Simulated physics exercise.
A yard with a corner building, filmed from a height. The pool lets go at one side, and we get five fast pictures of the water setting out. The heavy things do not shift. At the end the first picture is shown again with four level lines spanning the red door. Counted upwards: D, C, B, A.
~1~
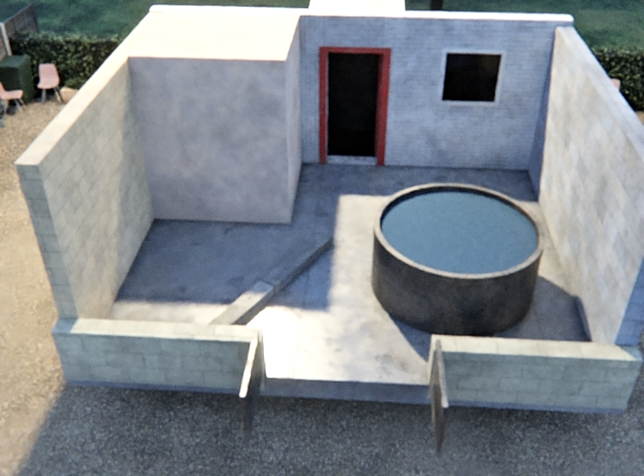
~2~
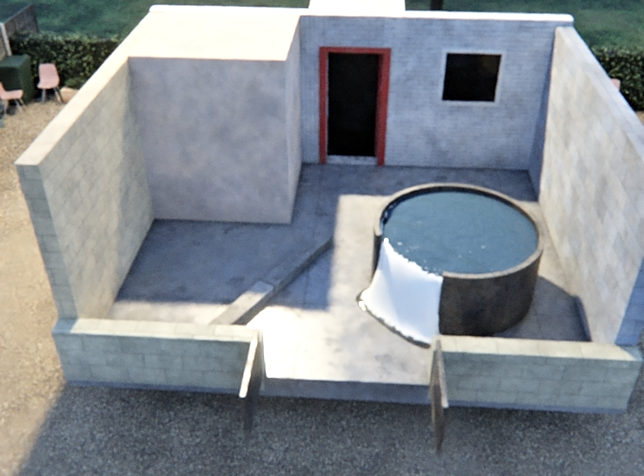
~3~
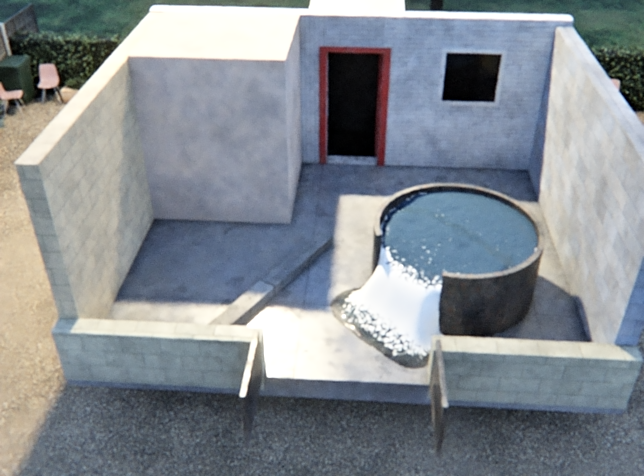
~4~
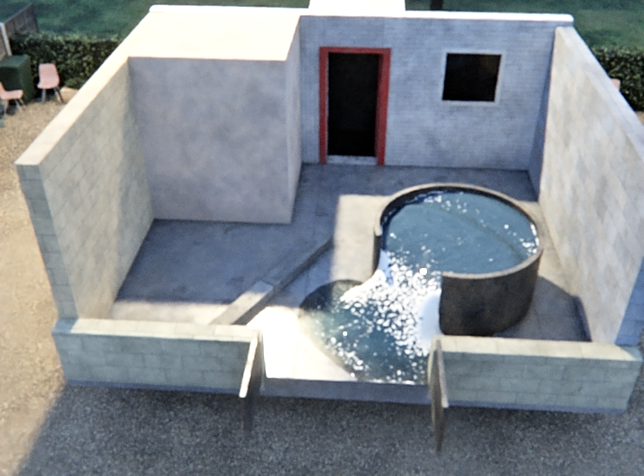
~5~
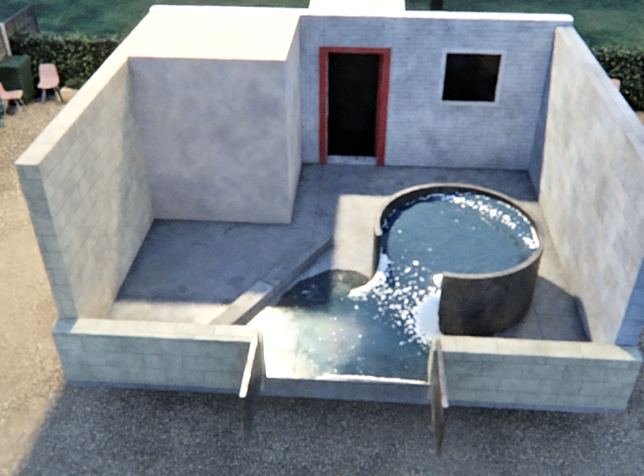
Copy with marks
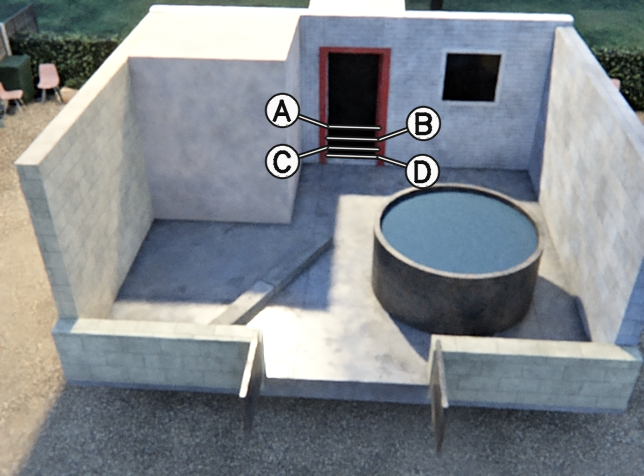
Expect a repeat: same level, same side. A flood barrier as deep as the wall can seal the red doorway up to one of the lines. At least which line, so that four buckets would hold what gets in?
Mark D just does it.
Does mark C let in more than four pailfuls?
No, not at all.
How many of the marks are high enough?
All of them.
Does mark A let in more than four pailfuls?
No.
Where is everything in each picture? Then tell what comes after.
In the first picture, water in the pool at rest, its middle at (458, 231); foot of the red doorway at (352, 164); open gate at (348, 328).
In the second picture, front seen at (372, 290), 1 % of the ground wet.
In the third picture, front seen at (348, 302), 4 % of the ground wet.
In the fourth picture, front seen at (326, 291), 9 % of the ground wet.
In the fifth picture, front seen at (287, 309), 14 % of the ground wet.
On the marked copy, A at (353, 127); B at (353, 138); C at (352, 148); D at (352, 156); from the bottom up D, C, B, A.
With A, nothing gets over.
With B, nothing gets over.
With C, nothing gets over.
With D, nothing gets over.
